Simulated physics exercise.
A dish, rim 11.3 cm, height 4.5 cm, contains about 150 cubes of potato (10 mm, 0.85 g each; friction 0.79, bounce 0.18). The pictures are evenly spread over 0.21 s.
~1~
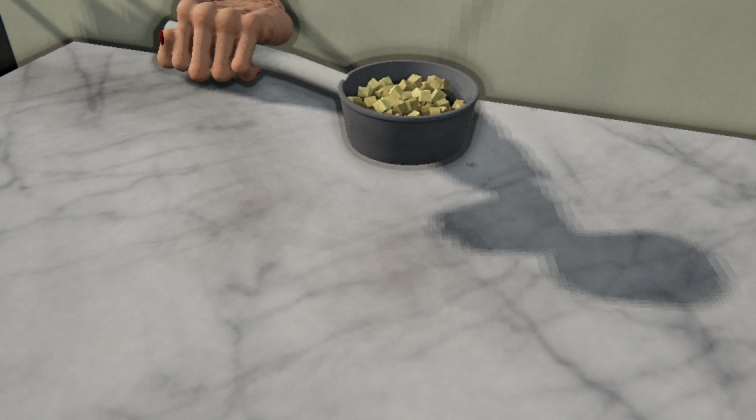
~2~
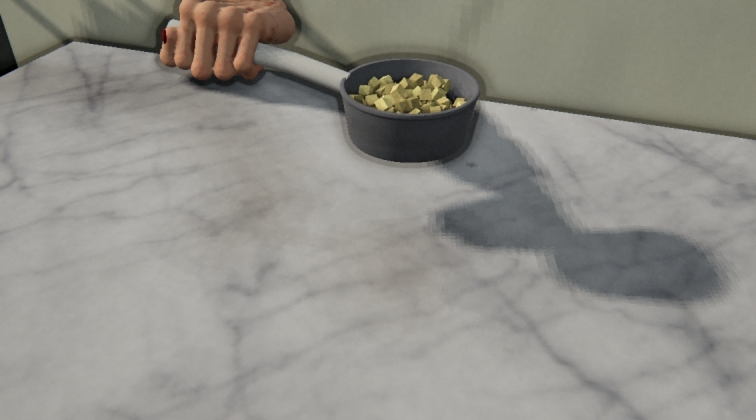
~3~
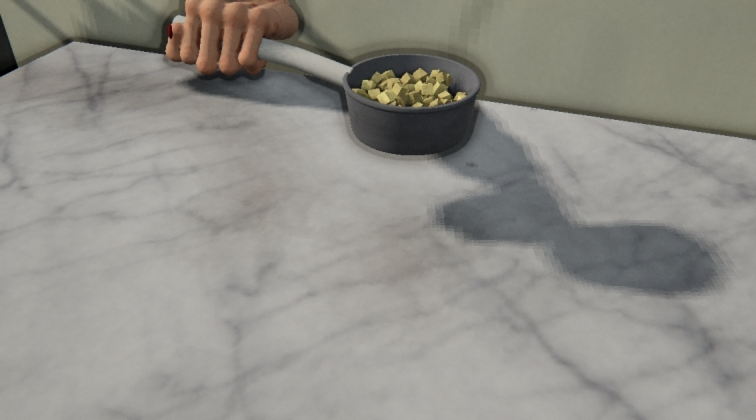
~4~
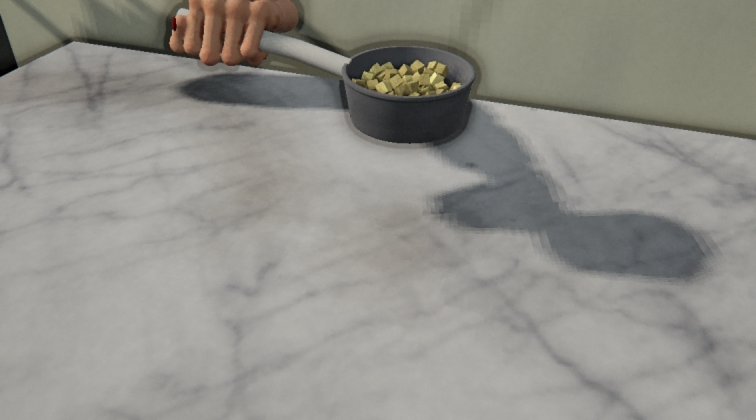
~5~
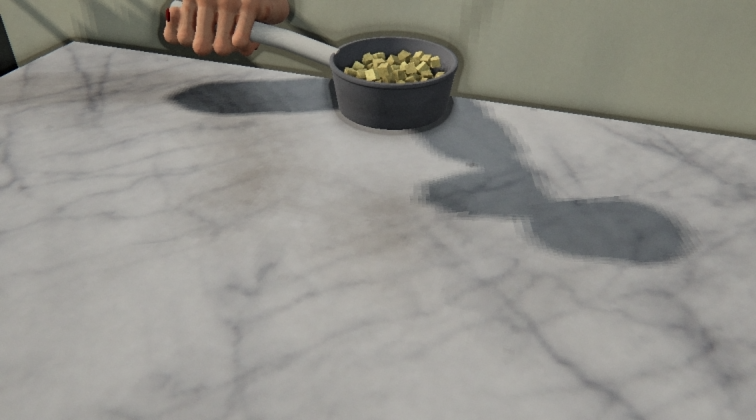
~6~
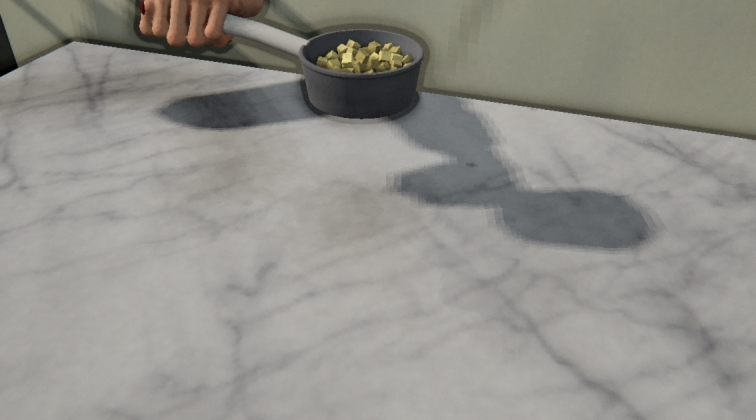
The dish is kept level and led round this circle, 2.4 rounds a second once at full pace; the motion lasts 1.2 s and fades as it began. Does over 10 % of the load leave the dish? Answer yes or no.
Share spilt, set against 10 %: Yes.
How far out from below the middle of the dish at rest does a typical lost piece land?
Roughly 26 cm.
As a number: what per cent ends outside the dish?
About 30 per cent.
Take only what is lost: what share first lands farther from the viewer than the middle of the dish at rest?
Roughly 60 per cent.
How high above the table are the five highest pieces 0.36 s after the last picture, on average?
Some 20 cm.
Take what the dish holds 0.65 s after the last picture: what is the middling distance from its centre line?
About 3.5 cm.
Then, 0.36 s after the last picture, dish 95 %, in the air 5 %; middle of the pieces not yet landed near (414, 97).
Then, 0.65 s after the last picture, dish 80 %, fallen behind where it stops 5 %, in the air 10 %; middle of the pieces not yet landed near (301, 137).
Then, 0.93 s after the last picture, fallen left of where it stops 5 %, fallen in front of where it stops 5 %, dish 70 %, fallen behind where it stops 5 %, fallen right of where it stops 5 %, in the air 10 %; middle of the pieces not yet landed near (306, 76).
Then, 1.19 s after the last picture, fallen left of where it stops 5 %, fallen in front of where it stops 5 %, dish 70 %, fallen behind where it stops 10 %, fallen right of where it stops 5 %; middle of the pieces not yet landed near (261, 96).
In the end, fallen left of where it stops 5 %, fallen in front of where it stops 5 %, dish 70 %, fallen behind where it stops 10 %, fallen right of where it stops 5 %.
